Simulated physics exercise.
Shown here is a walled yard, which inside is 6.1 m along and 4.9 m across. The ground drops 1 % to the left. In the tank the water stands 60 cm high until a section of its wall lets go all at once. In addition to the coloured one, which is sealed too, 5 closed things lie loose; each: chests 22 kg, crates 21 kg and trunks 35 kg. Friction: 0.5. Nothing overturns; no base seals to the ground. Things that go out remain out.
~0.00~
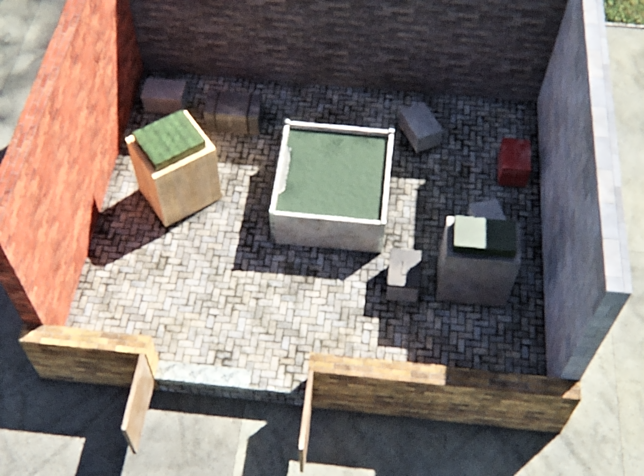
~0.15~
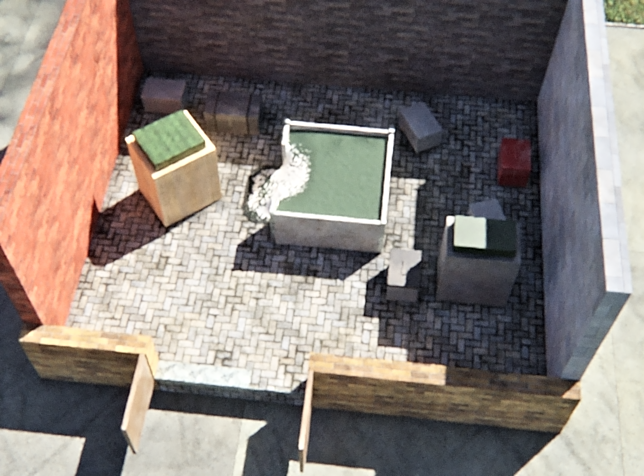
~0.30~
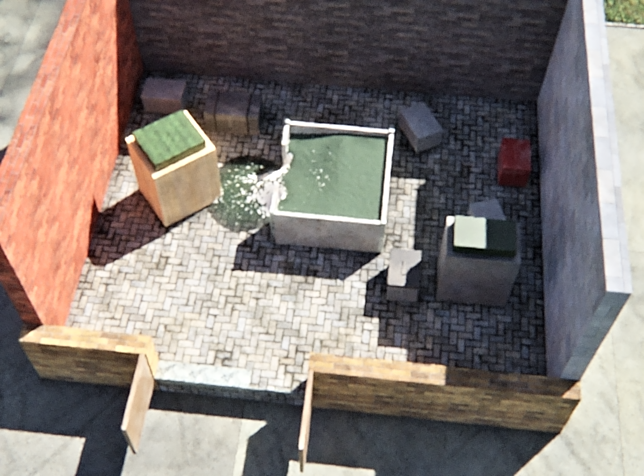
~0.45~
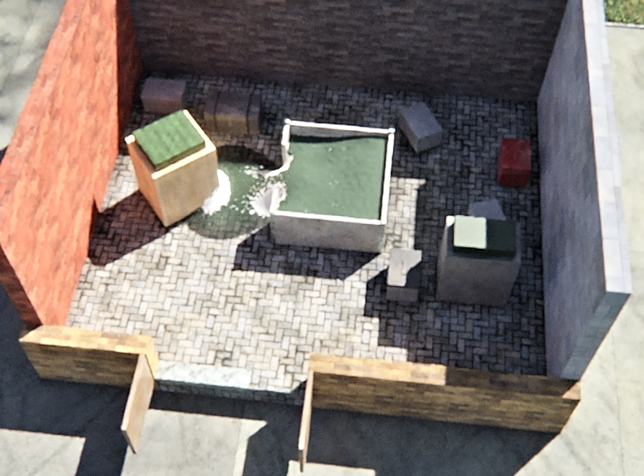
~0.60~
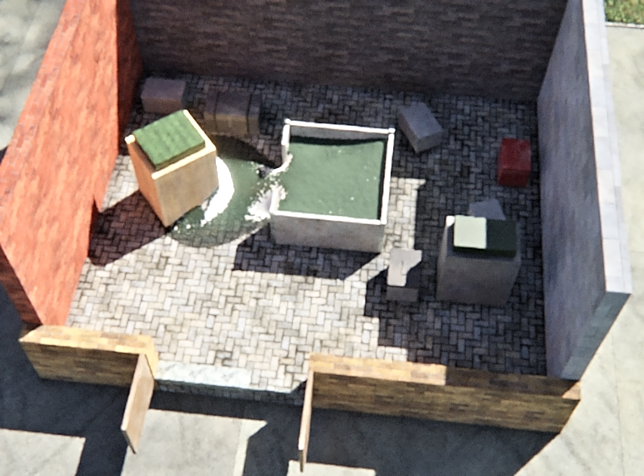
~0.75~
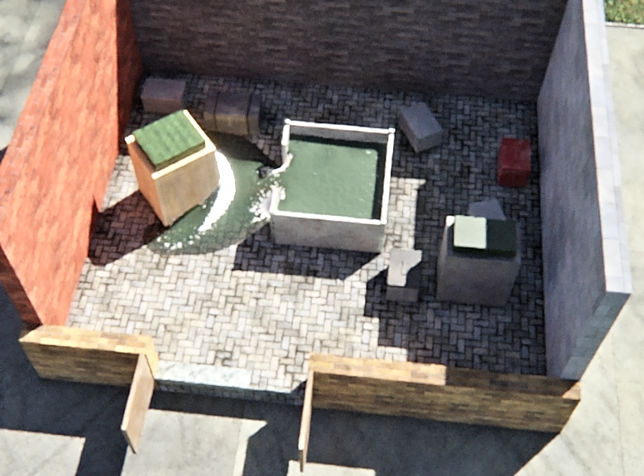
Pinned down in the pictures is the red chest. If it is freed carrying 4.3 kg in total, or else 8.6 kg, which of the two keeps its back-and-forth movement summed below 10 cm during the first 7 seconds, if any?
Chances are the lesser mass is fine.
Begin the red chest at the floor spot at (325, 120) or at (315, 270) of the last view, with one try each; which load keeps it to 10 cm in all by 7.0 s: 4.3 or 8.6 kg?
Well, just the big one for the first, the little one does for the second.
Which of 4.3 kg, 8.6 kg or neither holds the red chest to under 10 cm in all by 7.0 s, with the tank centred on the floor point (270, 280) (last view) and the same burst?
Then the answer is that either mass works.
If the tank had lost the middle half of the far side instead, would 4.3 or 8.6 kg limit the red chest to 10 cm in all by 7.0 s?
In that case no choice suffices.
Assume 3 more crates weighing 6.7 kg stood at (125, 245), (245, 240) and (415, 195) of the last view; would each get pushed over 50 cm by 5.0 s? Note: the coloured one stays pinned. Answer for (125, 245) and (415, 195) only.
Beyond the mark, below the mark.
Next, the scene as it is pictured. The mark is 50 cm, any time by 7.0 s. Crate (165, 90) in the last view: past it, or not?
Beyond the mark.
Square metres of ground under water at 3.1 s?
13 m2.
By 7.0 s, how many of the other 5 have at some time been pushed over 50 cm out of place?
1.
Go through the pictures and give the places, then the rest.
The red chest at (517, 154), on the bottom; water covers 2.1 m2; 0 of 6 have shifted, in the first picture.
The red chest at (517, 154) rests on the ground; water covers 2.6 m2; 0 of 6 have shifted, in the second picture.
The red chest at (517, 154), on the bottom; 3.2 m2 under water; 0 of 6 have shifted, in the third picture.
The red chest at (517, 154), on the bottom; 3.6 m2 under water; 0 of 6 have shifted, in the fourth picture.
The red chest at (517, 154) rests on the ground; water covers 4.0 m2; 0 of 6 have shifted, in the fifth picture.
The red chest at (517, 154) rests on the ground; 4.6 m2 under water; 0 of 6 have shifted, in the sixth picture.
After 1.4 s the red chest would be 0 cm from its start with 4.3 kg and 0 cm from its start with 8.6 kg; 0 cm of water round it then.
After 3.1 s the red chest would be 0 cm from its start with 4.3 kg and 0 cm from its start with 8.6 kg; 0 cm of water round it then.
After 4.9 s the red chest would be 0 cm from its start with 4.3 kg and 0 cm from its start with 8.6 kg; 0 cm of water round it then.
After 7.0 s the red chest would be 0 cm from its start with 4.3 kg and 0 cm from its start with 8.6 kg; 0 cm of water round it then.
